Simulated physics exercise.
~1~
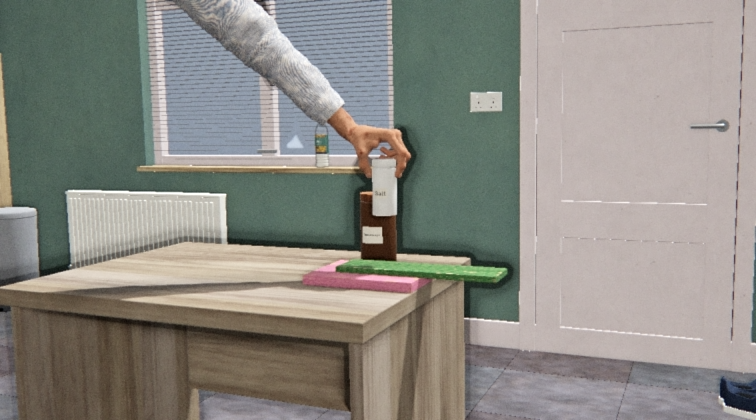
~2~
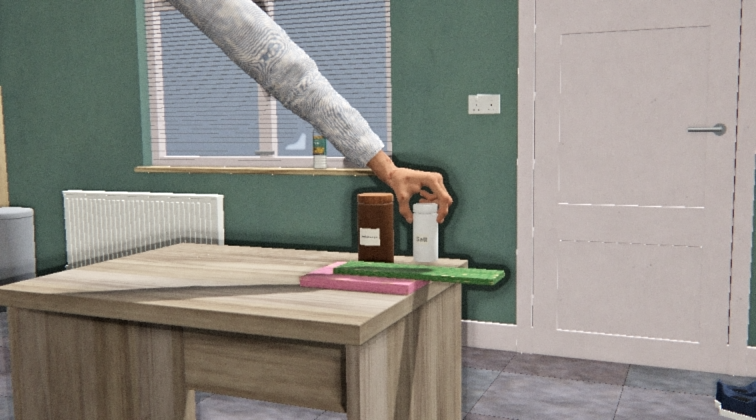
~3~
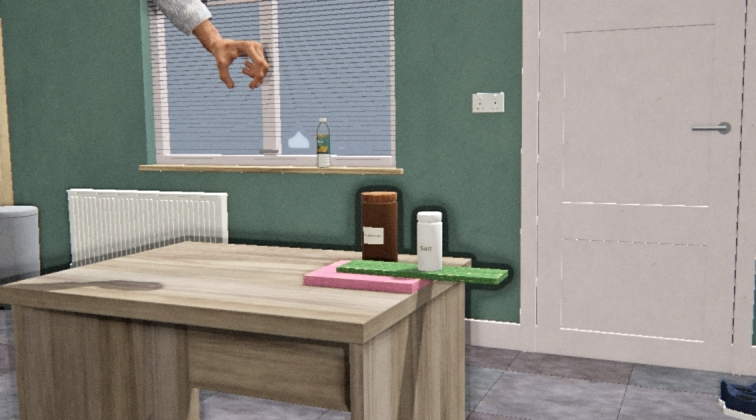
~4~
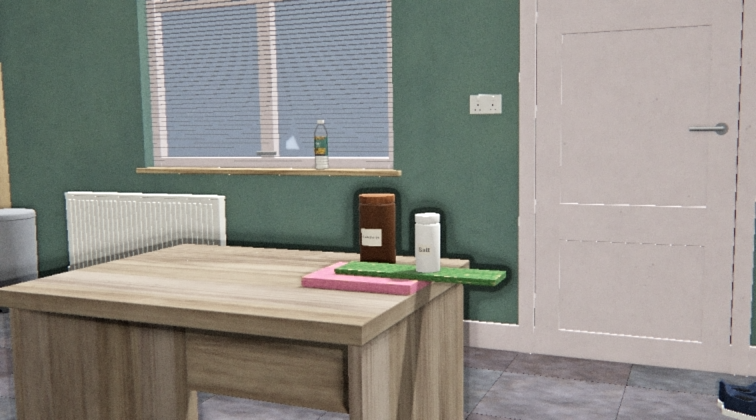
A white shaker was lowered by a hand onto the green plank jutting past the table's edge, to the right of a brown jar, and after the hand let go and drew away, it stayed upright with the plank still in place.
